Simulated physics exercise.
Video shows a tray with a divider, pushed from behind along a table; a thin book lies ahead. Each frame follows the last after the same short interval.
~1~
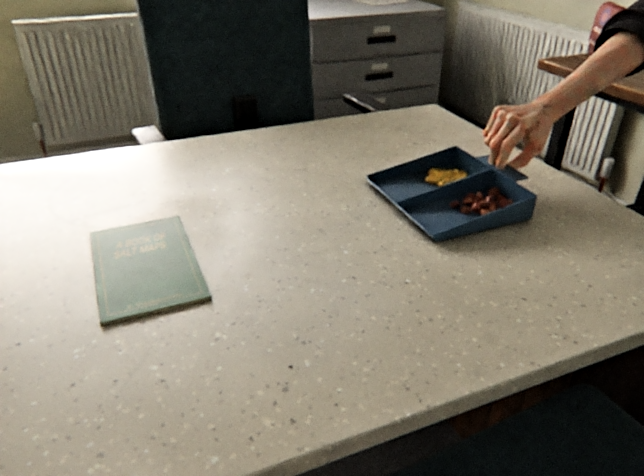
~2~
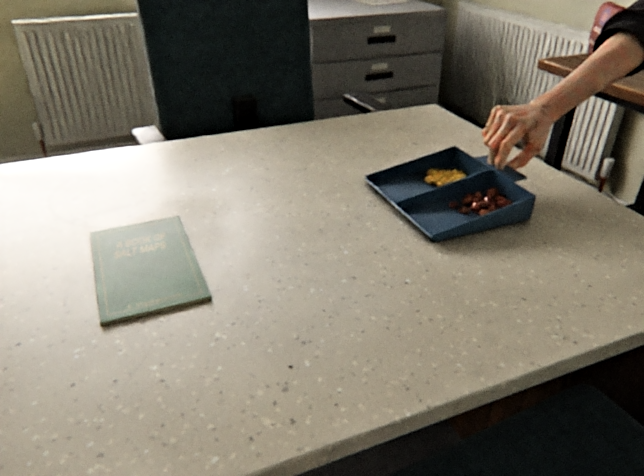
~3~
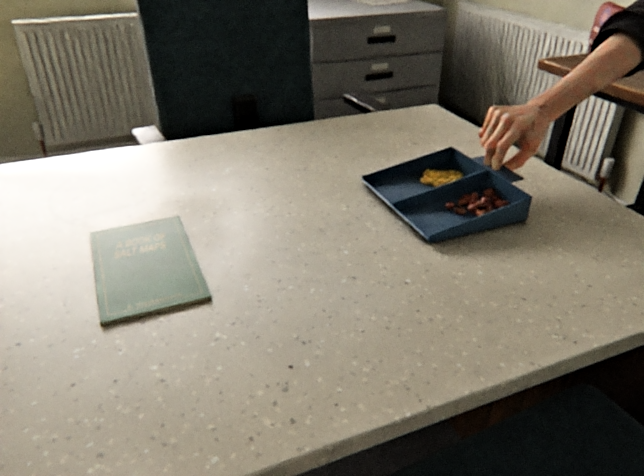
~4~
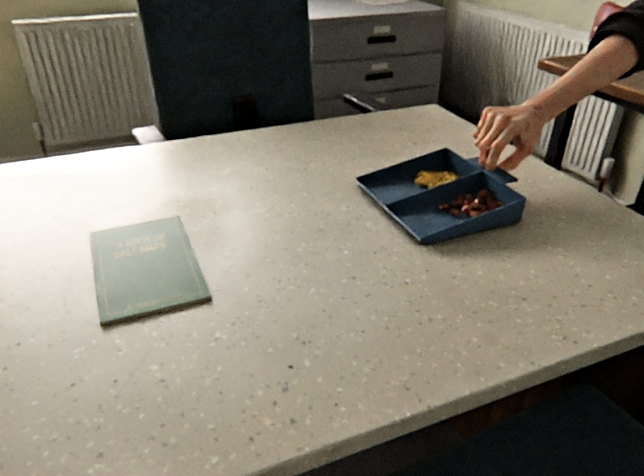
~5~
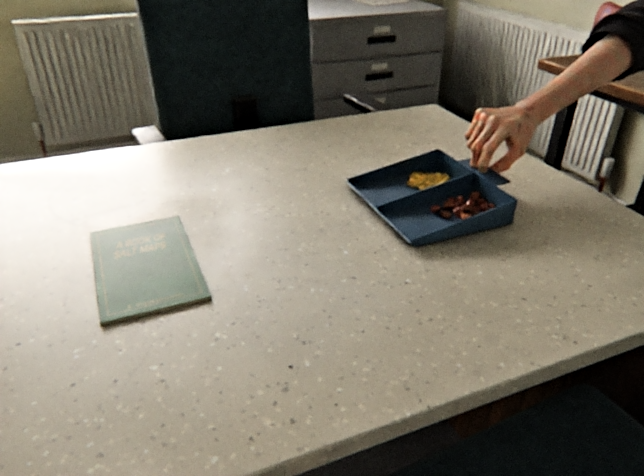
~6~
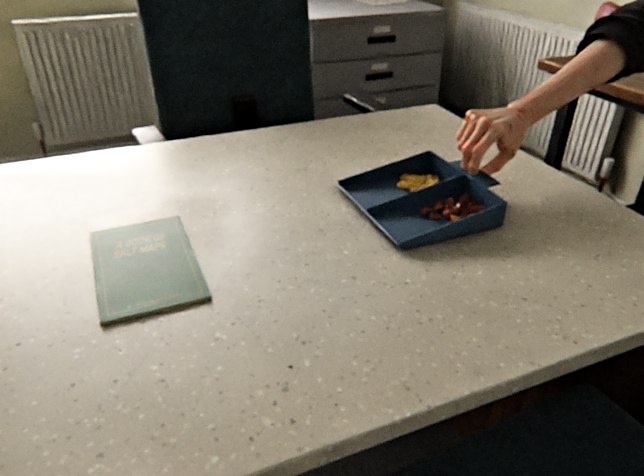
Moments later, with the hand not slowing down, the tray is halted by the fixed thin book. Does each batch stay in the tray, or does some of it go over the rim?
In the end, the near batch stays in the tray; the far batch stays in the tray.
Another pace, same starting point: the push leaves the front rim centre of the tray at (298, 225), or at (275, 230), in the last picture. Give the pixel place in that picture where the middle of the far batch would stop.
Roughly (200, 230), then (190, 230).
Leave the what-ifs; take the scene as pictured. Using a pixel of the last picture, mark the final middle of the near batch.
Around (286, 249).
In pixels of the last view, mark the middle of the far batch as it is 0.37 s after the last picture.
Near (348, 198).
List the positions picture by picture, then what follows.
Front rim (396, 205), at rest; thin book (151, 284); near batch (484, 204), a few bits of crushed brick; far batch (449, 178), some puffed corn balls, in the first frame.
Front rim (395, 205), hardly any of the way covered; far batch (448, 178), in the second frame.
Front rim (391, 206), hardly any of the way covered; near batch (479, 205), in the third frame.
Front rim (385, 207), about a tenth of the way covered; far batch (439, 180), in the fourth frame.
Front rim (375, 209), about a tenth of the way covered; near batch (465, 208), in the fifth frame.
Front rim (365, 211), roughly a quarter of the way covered; thin book (151, 284); near batch (455, 210); far batch (421, 184), in the sixth frame.
Then, 0.37 s later than the last frame, tray still sliding, front rim near (286, 228); near batch all inside; far batch all inside.
Then, 0.84 s later than the last frame, tray stopped at the thin book; near batch all inside, moved towards the front rim; far batch all inside, moved towards the front rim.
When it is over, tray stopped at the thin book; near batch all inside, moved towards the front rim; far batch all inside, moved towards the front rim.
